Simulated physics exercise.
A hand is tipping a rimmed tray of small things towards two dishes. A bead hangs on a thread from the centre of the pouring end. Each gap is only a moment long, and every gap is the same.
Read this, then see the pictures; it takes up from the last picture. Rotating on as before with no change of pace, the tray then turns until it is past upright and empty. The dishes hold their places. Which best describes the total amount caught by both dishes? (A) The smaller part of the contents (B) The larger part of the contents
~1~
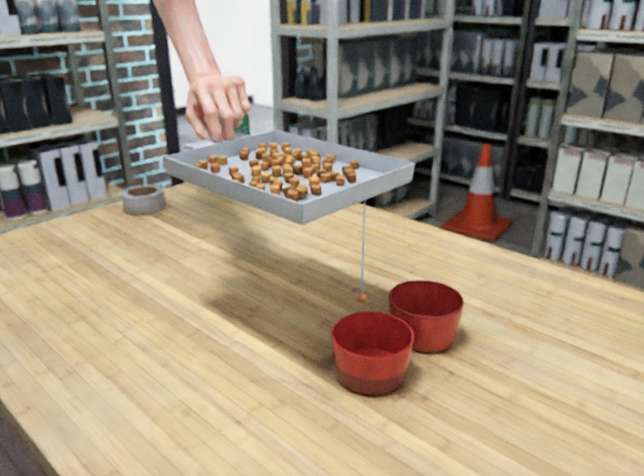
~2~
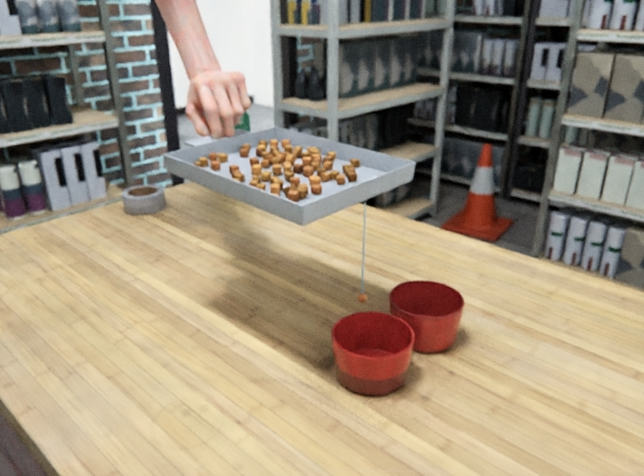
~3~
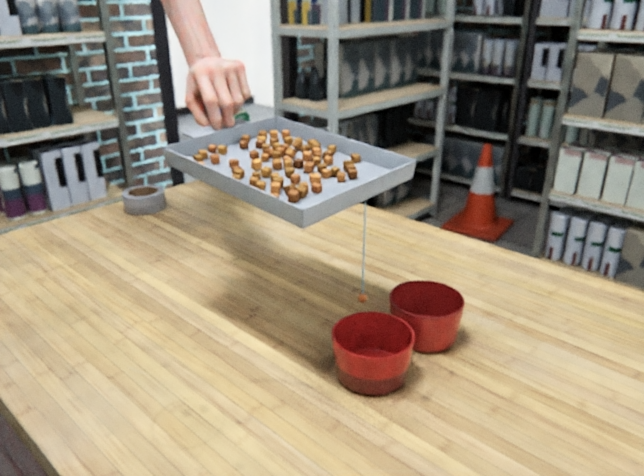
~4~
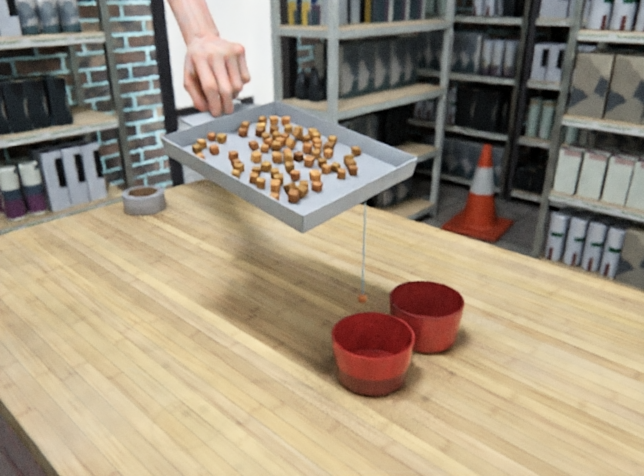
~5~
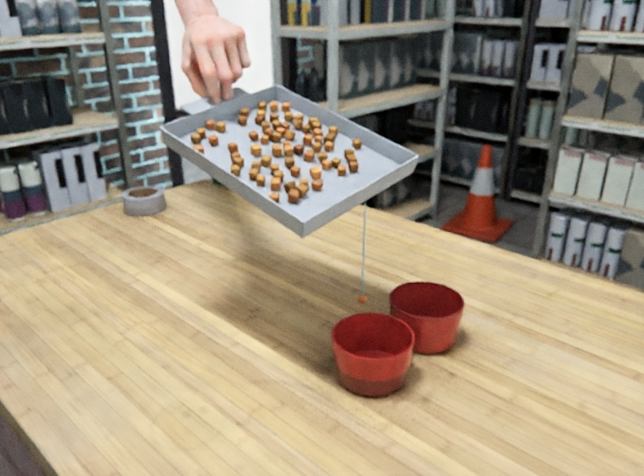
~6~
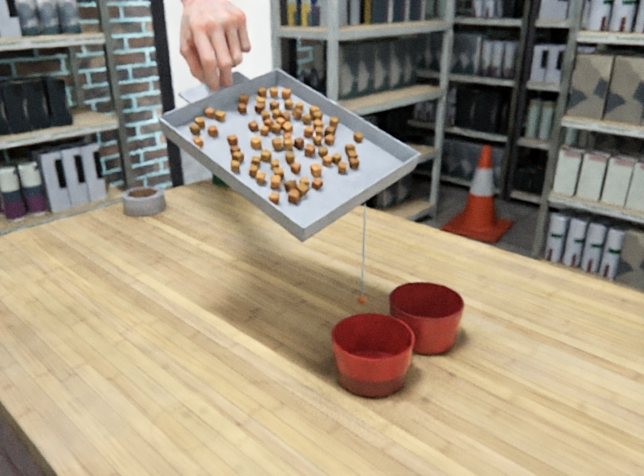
(A) The smaller part of the contents.
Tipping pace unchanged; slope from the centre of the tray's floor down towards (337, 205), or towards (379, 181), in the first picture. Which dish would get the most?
For the first place it's the left-side dish, for the second the right-side dish.
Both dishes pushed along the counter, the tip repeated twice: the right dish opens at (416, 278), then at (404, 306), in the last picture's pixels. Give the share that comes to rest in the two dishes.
First position: Some 0 %; second position: Some 50 %.
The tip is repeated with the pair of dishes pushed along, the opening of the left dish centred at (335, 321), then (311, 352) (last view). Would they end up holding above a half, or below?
So that's a lesser portion the first time round, a greater portion the second.
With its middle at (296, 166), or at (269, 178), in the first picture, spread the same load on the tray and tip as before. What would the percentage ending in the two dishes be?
Roughly 20 and 10 percent, in that order.
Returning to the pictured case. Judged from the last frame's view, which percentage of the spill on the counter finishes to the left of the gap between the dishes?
Close to 90 %.
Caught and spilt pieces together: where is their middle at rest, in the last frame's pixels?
I'd put the middle somewhere around (309, 402).
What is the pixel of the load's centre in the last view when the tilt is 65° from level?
The load is centred about (310, 199).
Shortly afterwards, tray tipped steeply; all but a few on the tray; only a few in the air.
Next, tray tipped past a quarter turn; near two thirds on the tray; only a few in the left dish; near a third outside both.
Some moments later, tray tipped past a quarter turn; near a quarter in the left dish; the bulk outside both.
In the end, tray tipped past a quarter turn; near a quarter in the left dish; none at all in the right dish; the bulk outside both.
